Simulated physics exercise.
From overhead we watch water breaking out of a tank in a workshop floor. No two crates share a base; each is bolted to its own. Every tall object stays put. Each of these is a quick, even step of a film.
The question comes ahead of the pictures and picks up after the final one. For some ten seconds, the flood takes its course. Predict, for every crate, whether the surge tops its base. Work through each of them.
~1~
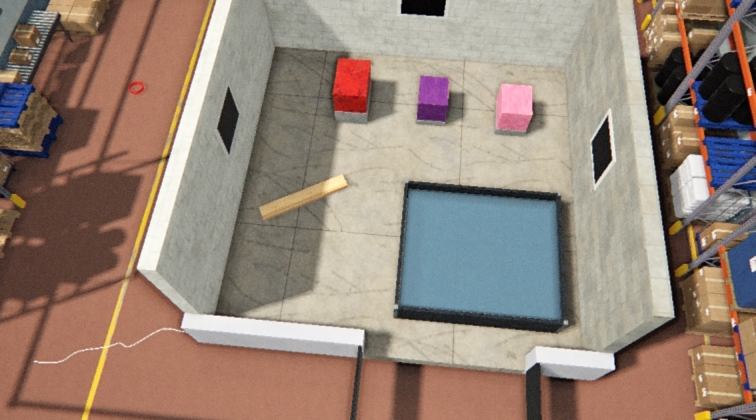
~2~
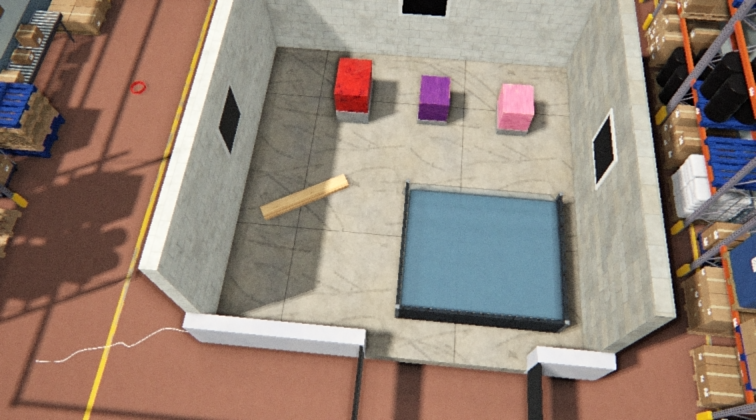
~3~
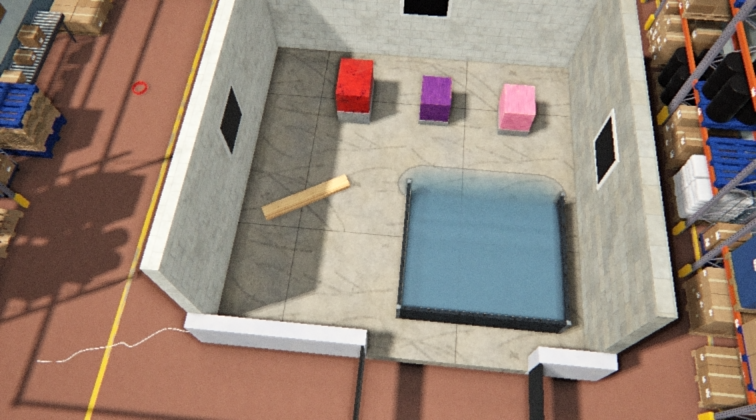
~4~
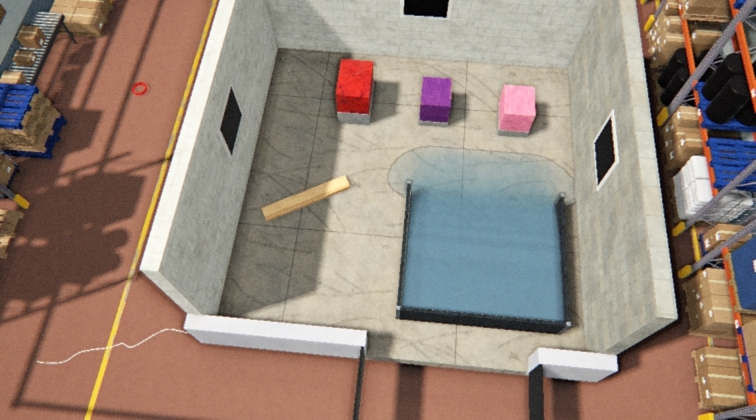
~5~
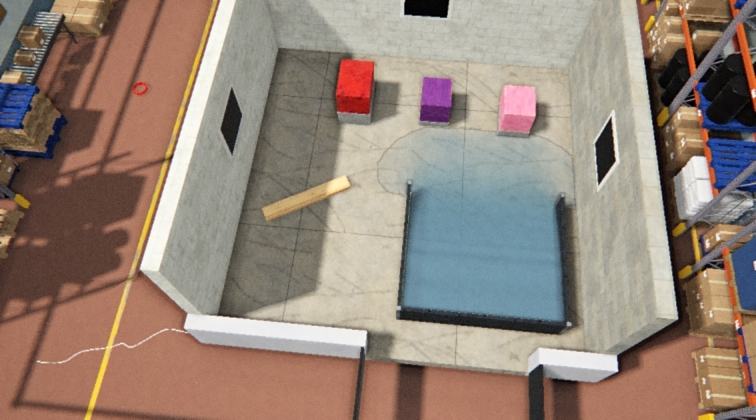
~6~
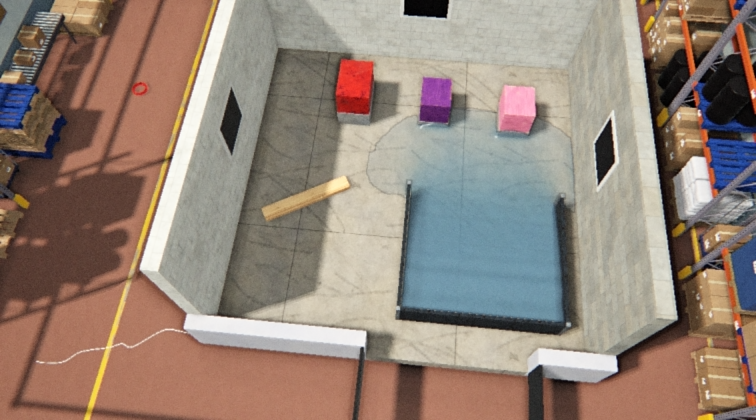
In order: As for the pink crate it's moistened by the water; as for the purple crate it's moistened by the water; as for the red crate it's untouched by the water.
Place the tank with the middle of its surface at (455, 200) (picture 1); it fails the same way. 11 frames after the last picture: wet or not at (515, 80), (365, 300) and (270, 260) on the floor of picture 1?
Submerged, untouched, untouched.
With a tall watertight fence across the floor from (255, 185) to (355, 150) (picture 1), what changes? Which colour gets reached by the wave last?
Looks like the crate marked red.
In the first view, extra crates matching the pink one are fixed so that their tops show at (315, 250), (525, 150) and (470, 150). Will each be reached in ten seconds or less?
Stays clear, then is reached, then is reached.
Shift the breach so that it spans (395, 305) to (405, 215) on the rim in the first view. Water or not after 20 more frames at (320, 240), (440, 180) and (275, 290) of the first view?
Spot one: Reached by the flood. Spot two: Spared by the leak. Spot three: Reached by the flood.
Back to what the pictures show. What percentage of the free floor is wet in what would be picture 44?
Some 80 per cent.
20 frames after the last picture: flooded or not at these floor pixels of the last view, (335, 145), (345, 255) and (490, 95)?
Point one sodden, point two left clear, point three sodden.
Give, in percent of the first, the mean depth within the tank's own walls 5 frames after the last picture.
About 62 %.
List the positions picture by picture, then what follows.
Still water in the water tank at (481, 250), in the first picture.
Water pours out on the water tank's far side and has run to a hidden place, in the second picture.
The front is at (560, 192), out from the gap on the water tank's far side, in the third picture.
The front is at (573, 186), out from the gap on the water tank's far side, in the fourth picture.
The front is at (572, 162), out from the gap on the water tank's far side, in the fifth picture.
The front is at (570, 142), out from the gap on the water tank's far side, in the sixth picture.
A moment on, water covers 35 % of the floor; the pink crate water round its plinth, the purple crate water round its plinth, the red crate water round its plinth.
Next, water covers 40 % of the floor; the pink crate water round its plinth, the purple crate water round its plinth, the red crate water round its plinth.
Then, water covers 60 % of the floor; the pink crate water round its plinth, the purple crate water round its plinth, the red crate water round its plinth.
Later, water covers 80 % of the floor; the pink crate water round its plinth, the purple crate water round its plinth, the red crate water round its plinth.
In the end, water covers 100 % of the floor; the pink crate was topped, the purple crate was topped, the red crate stayed above the water.
